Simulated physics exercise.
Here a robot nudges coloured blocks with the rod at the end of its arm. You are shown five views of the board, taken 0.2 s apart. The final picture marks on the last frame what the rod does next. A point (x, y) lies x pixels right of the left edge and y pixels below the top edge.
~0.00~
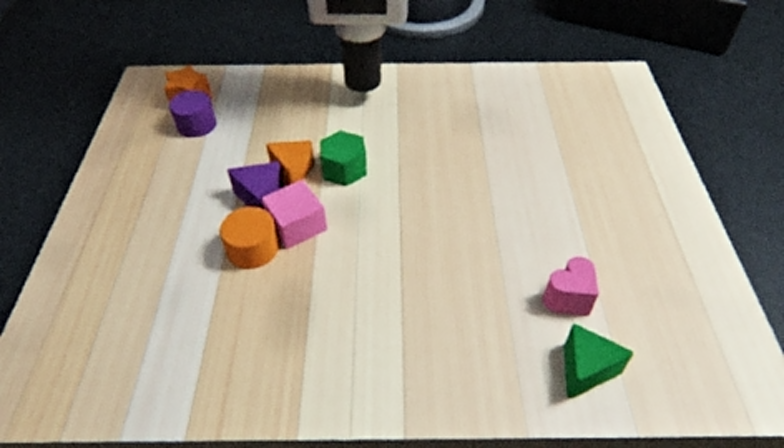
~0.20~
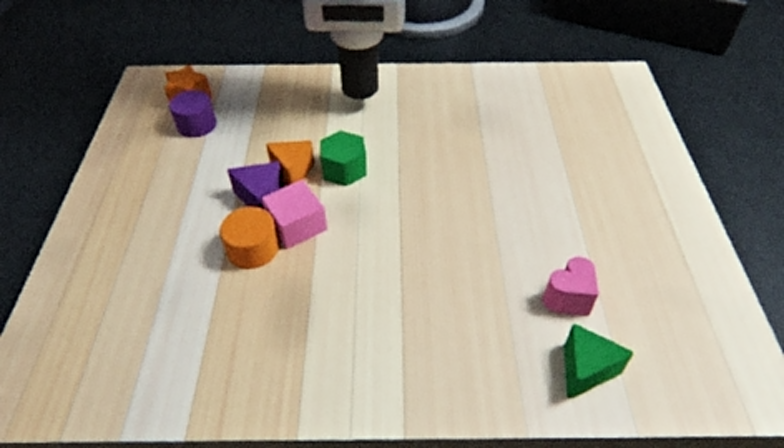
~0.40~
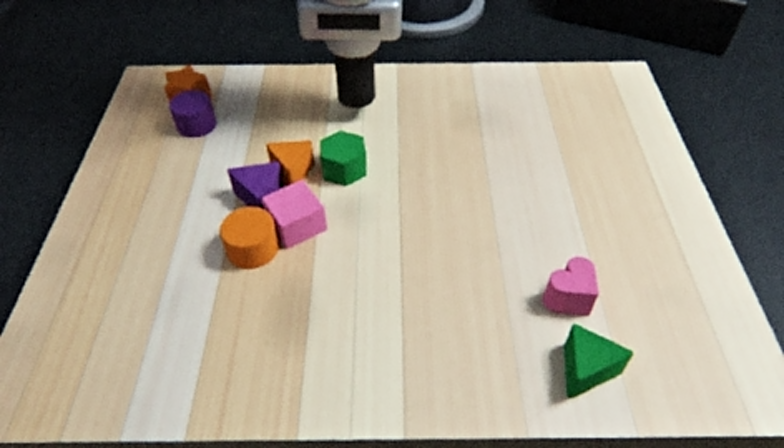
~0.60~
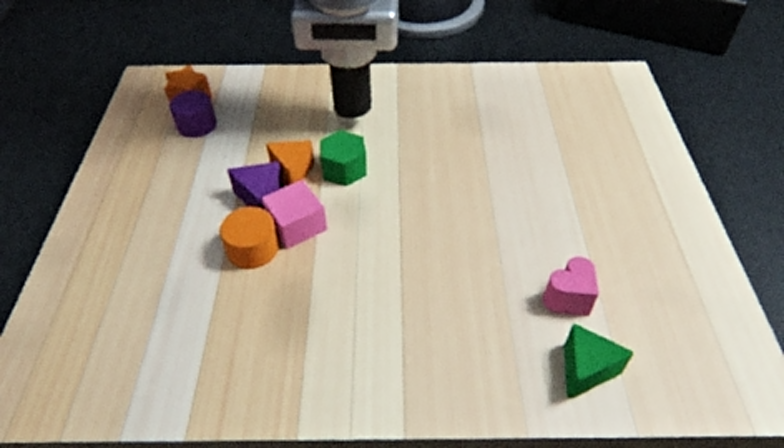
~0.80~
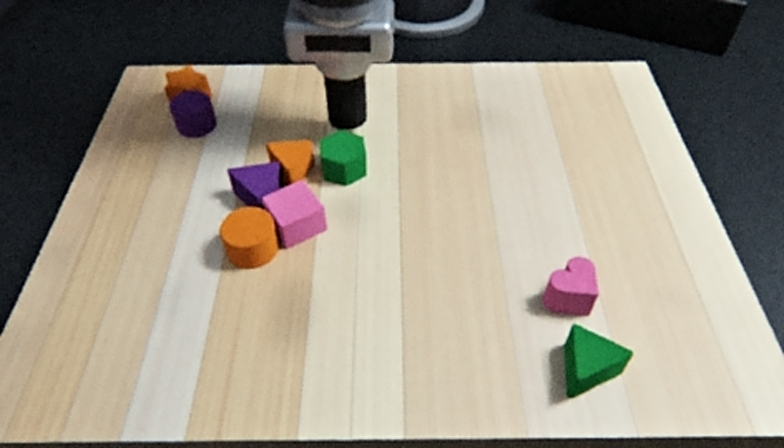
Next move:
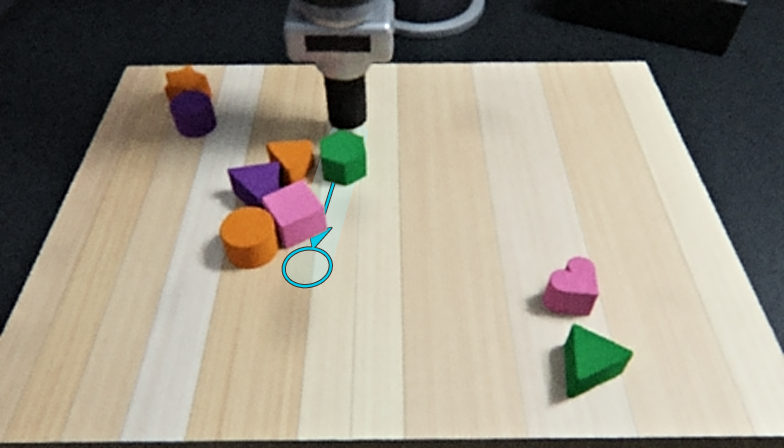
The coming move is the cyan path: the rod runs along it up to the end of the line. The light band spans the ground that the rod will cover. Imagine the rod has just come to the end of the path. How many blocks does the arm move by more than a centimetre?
It will shift three or more blocks.
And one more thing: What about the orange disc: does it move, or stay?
Somewhere new.
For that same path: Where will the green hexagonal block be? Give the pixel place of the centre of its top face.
Its top middle will sit at (360, 227).
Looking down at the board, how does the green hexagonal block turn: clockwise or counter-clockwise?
Viewed from overhead, the green hexagonal block winds up turned anticlockwise.
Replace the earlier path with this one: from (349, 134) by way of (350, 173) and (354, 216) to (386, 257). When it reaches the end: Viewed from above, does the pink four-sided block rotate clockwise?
I'd say yes.
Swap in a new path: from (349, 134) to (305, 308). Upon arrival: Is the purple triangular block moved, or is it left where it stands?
At the end, its place is the same.
The drawn path runs from (349, 134) to (307, 267).
What follows on the original path. One third of the way, rod (335, 158); green hexagonal block (345, 181), turned 35° anticlockwise.
Two thirds of the way, rod (321, 201); orange disc (231, 237); pink four-sided block (281, 218); green hexagonal block (354, 218), turned 85° anticlockwise.
At the end, rod (305, 251); orange disc (198, 252); orange triangular block not moved; pink four-sided block (252, 253), turned 30° clockwise; green hexagonal block (360, 227), turned 100° anticlockwise.
